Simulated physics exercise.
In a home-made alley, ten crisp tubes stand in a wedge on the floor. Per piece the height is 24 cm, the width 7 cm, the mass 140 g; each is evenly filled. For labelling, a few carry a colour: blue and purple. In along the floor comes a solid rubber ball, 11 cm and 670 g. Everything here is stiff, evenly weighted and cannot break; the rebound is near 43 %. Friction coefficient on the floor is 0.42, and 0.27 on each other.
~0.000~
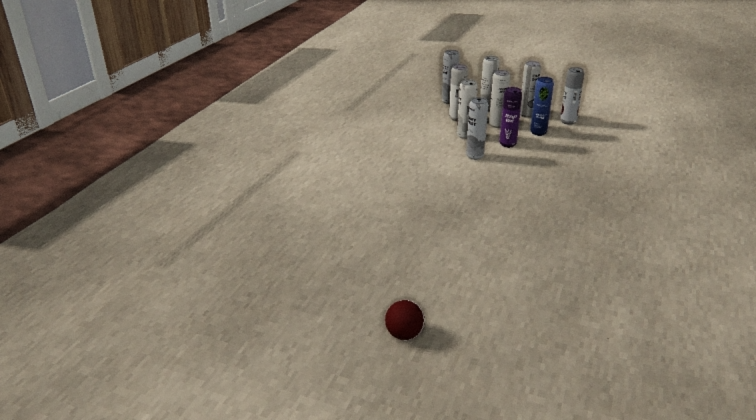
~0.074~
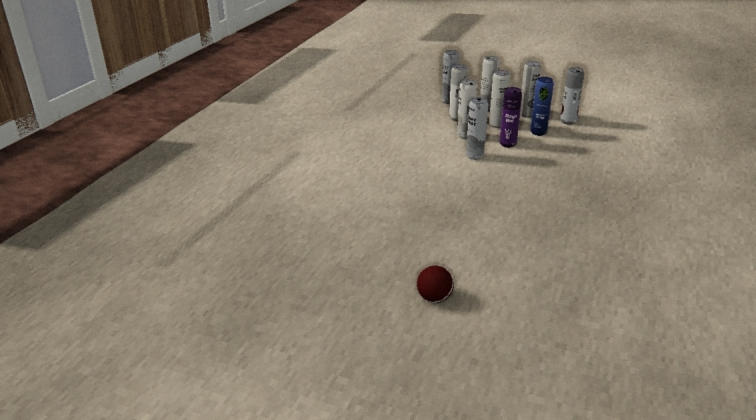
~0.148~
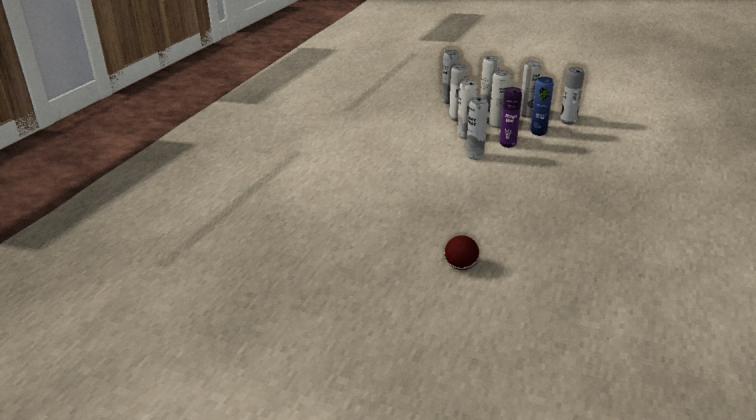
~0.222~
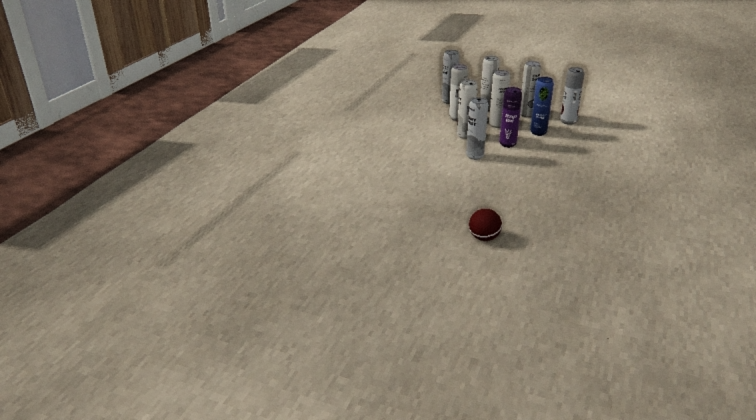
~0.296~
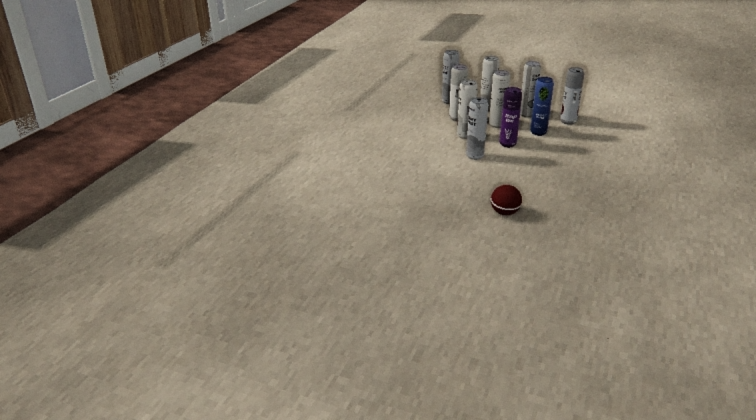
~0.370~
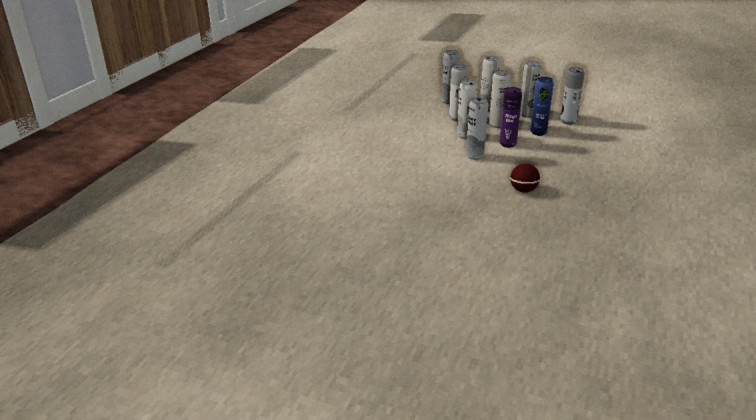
On a pale indoor floor, a dark red ball rolling away and rightward, nearing a cluster of upright white, purple and blue tubes.
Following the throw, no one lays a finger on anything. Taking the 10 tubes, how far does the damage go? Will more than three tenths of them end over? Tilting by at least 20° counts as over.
No.
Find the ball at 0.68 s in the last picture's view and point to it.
(587, 108), roughly.
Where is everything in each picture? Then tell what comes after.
In the first frame (pixels give the middle of a visible side), ball (405, 320) 1.06 m before the front row; blue tube (542, 110); purple tube (510, 121); none has stirred.
In the second frame, ball (435, 284) 89 cm before the front row; blue tube (542, 110).
In the third frame, ball (462, 253) 71 cm before the front row; blue tube (542, 110).
In the fourth frame, ball (485, 225) 53 cm before the front row; blue tube (542, 110).
In the fifth frame, ball (506, 200) 36 cm before the front row; blue tube (542, 110).
In the sixth frame, ball (525, 178) 18 cm before the front row; blue tube (542, 110); purple tube (510, 121); none has stirred.
After 0.68 s, ball still moving; 1 of the 10 tubes over.
In the end (1.6 s), ball rolling away; 1 of the 10 tubes over; blue tube unmoved; purple tube unmoved. That is 10 per cent. From the last view, middles, blue tube near (542, 107), purple tube near (511, 118).
